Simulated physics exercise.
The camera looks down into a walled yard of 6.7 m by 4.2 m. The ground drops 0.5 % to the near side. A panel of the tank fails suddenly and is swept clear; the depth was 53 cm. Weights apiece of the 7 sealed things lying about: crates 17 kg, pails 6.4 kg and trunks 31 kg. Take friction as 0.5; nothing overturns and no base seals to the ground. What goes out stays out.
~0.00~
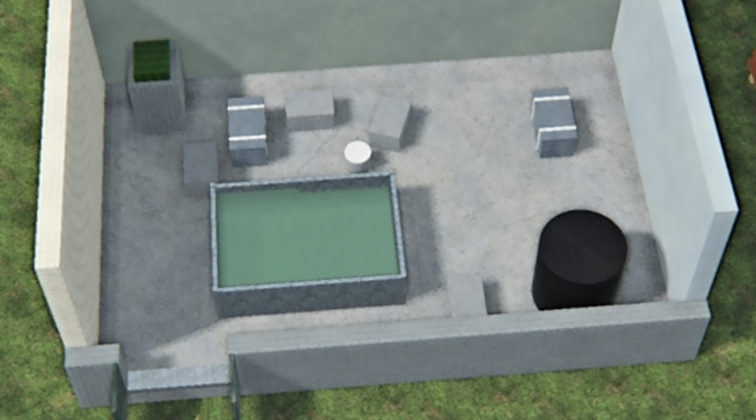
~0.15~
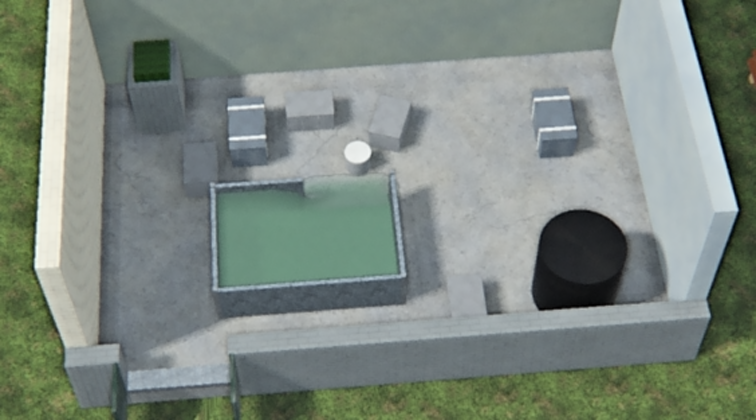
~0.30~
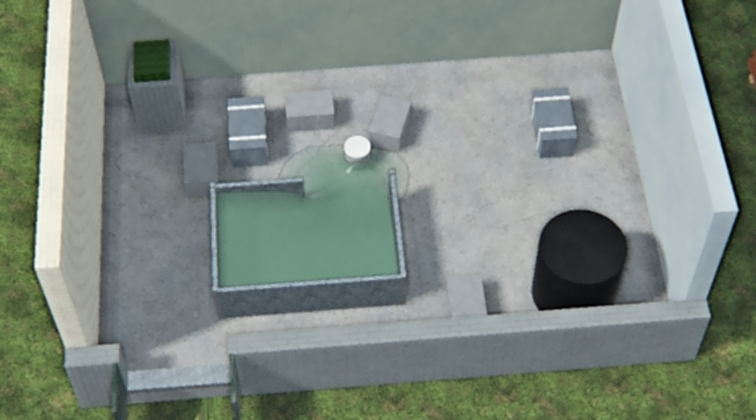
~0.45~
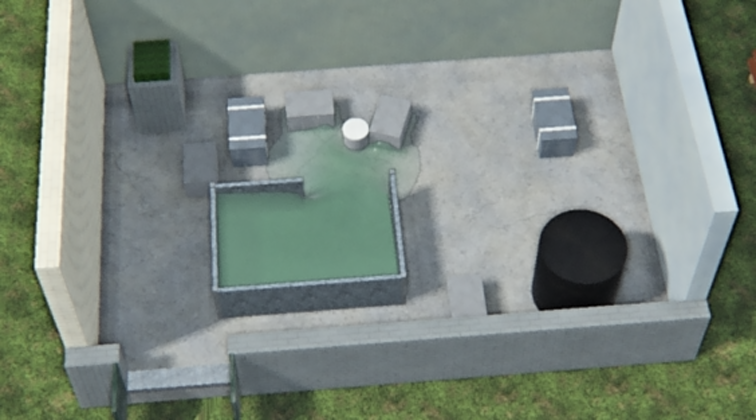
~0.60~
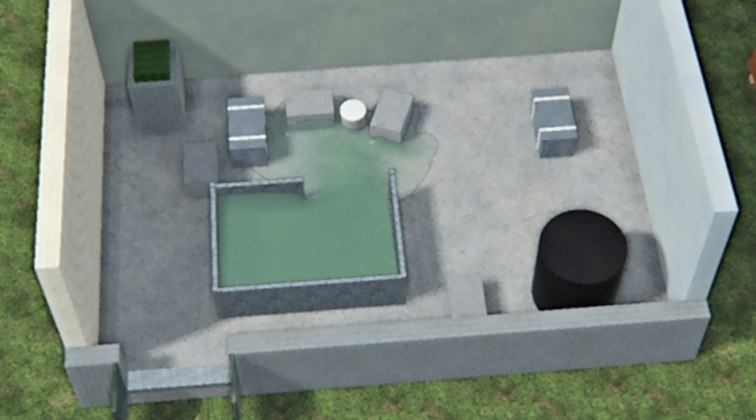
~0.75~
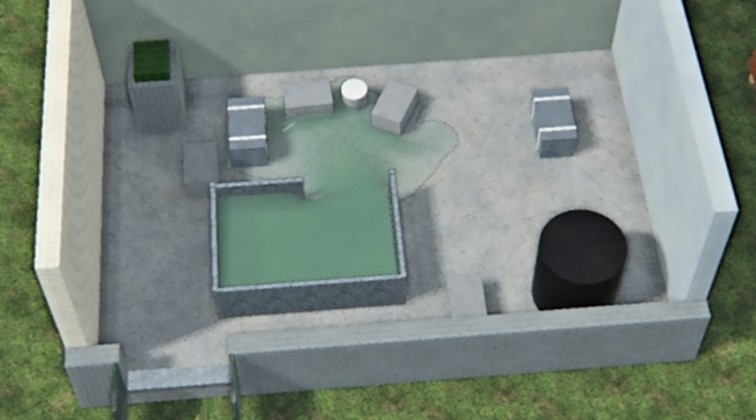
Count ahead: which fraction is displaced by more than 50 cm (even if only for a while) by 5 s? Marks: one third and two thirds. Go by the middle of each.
That comes to between one and two thirds.
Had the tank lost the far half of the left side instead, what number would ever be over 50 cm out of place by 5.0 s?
Then 0.
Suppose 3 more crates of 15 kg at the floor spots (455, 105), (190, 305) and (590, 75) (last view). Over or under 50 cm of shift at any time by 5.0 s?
In turn: More, less, more.
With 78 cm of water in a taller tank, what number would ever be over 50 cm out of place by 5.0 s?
In that case 6 of them.
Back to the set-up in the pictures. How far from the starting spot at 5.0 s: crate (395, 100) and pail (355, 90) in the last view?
In that order: 300 cm, 350 cm.
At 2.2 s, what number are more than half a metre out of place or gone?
3 of them.
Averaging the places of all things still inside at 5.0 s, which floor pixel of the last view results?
Around (405, 182).
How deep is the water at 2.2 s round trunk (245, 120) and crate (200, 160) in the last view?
Roughly 4 and 0 cm.
After 1.1 s 3 of 7 are over 50 cm from their spots; 1 afloat.
After 2.2 s 3 of 7 are over 50 cm from their spots; 3 afloat.
After 3.5 s 3 of 7 are over 50 cm from their spots; 2 afloat.
After 5.0 s 3 of 7 are over 50 cm from their spots, and 3 have been at some point; 1 afloat.
